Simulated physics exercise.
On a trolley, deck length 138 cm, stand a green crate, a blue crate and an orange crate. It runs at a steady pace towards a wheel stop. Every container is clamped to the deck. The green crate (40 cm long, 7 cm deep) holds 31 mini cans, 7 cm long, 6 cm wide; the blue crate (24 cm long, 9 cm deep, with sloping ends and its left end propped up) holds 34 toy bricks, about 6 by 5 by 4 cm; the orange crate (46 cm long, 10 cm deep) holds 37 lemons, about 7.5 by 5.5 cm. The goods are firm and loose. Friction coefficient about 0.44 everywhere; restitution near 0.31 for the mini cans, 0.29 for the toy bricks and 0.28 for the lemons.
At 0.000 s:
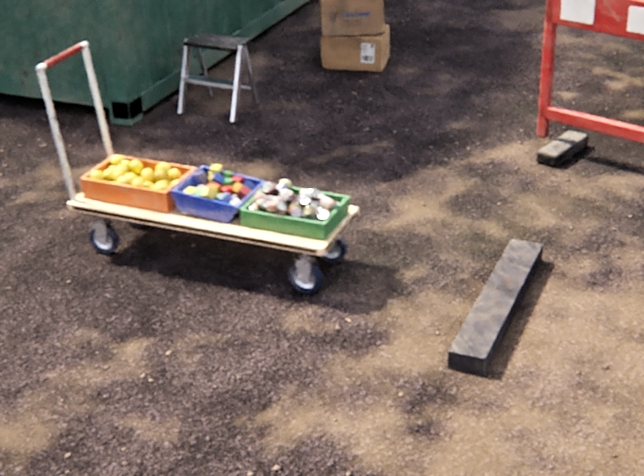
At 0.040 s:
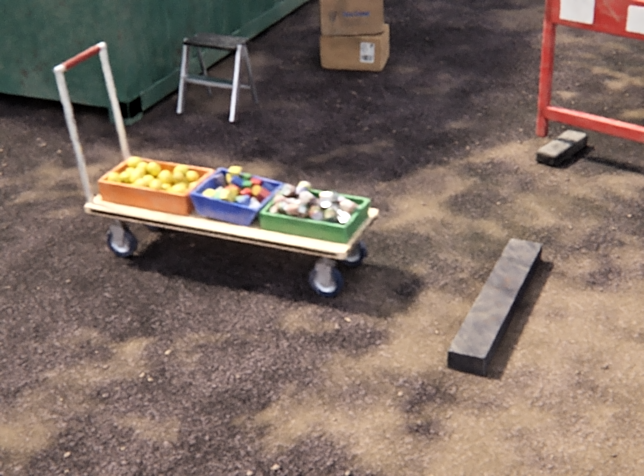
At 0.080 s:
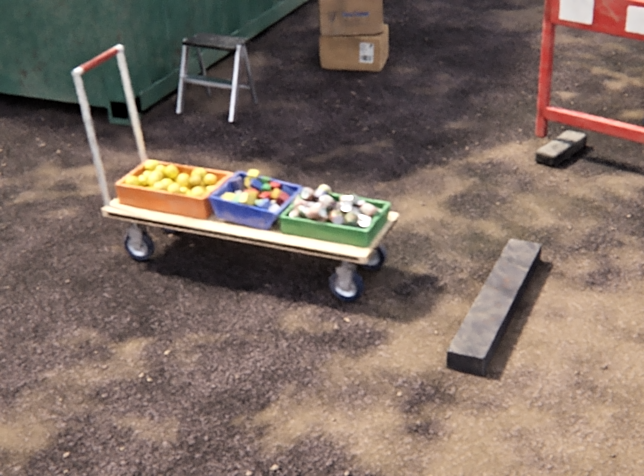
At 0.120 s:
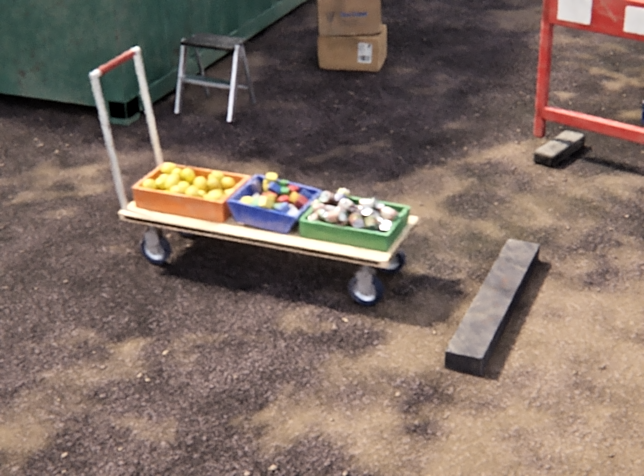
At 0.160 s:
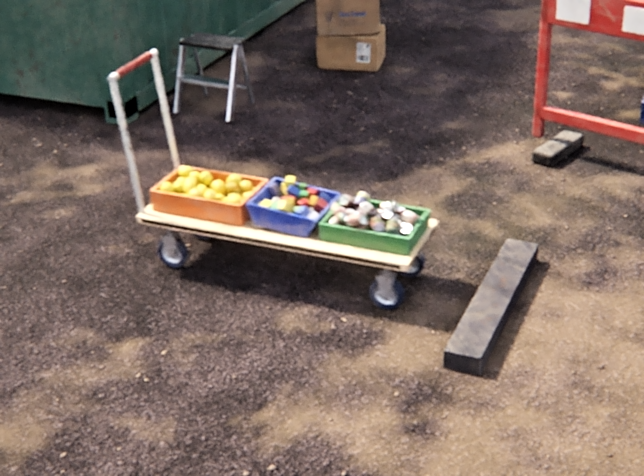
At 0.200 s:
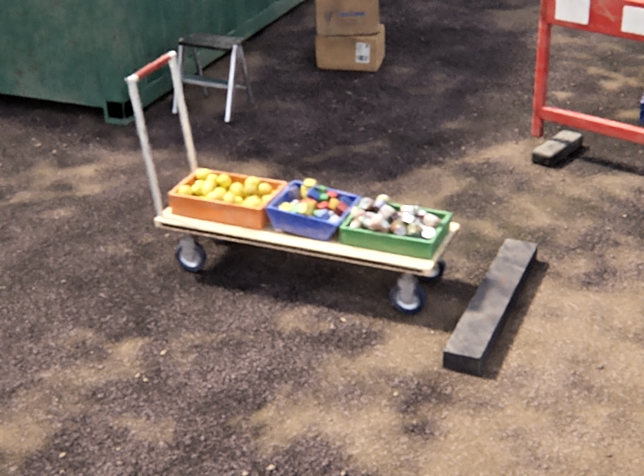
The clip opens on a flat trolley with a red-and-white handle, carrying an orange crate of lemons, a blue crate of colourful pieces and a green crate of small cans across rough ground. It rolls steadily rightward, its load staying in place, and draws closer to a dark bar lying on the ground.
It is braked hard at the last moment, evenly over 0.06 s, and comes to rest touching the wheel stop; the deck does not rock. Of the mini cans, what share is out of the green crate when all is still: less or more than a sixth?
The green crate loses more than a sixth of its mini cans.
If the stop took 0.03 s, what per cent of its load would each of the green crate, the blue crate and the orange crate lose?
In that case green crate 30, blue crate 40, orange crate 10 per cent.
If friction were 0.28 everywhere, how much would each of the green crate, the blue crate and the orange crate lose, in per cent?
Then green crate 30, blue crate 30, orange crate 10 per cent.
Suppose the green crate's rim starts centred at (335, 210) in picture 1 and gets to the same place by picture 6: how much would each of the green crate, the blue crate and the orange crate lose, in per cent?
Then green crate 0, blue crate 0, orange crate 0 per cent.
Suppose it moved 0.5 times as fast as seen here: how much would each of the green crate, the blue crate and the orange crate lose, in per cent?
Then green crate 0, blue crate 0, orange crate 0 per cent.
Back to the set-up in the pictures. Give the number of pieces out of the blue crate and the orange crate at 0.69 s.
Out by then, roughly: Blue crate 8, orange crate 3.
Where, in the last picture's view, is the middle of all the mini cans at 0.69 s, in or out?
Near (451, 240).
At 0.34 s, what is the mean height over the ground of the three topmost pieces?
Some 48 cm up.
After 0.24 s, braking starts.
After 0.34 s, green crate 31 in, 0 out, blue crate 34 in, 0 out and orange crate 37 in, 0 out.
After 0.46 s, green crate 25 in, 6 out, blue crate 28 in, 6 out and orange crate 37 in, 0 out.
After 0.69 s, green crate 23 in, 8 out, blue crate 27 in, 7 out and orange crate 34 in, 3 out.
Final count (at 1.20 s), green crate 23 in, 8 out, blue crate 25 in, 9 out and orange crate 34 in, 3 out. Asked share, 8 of 31, 26 per cent.
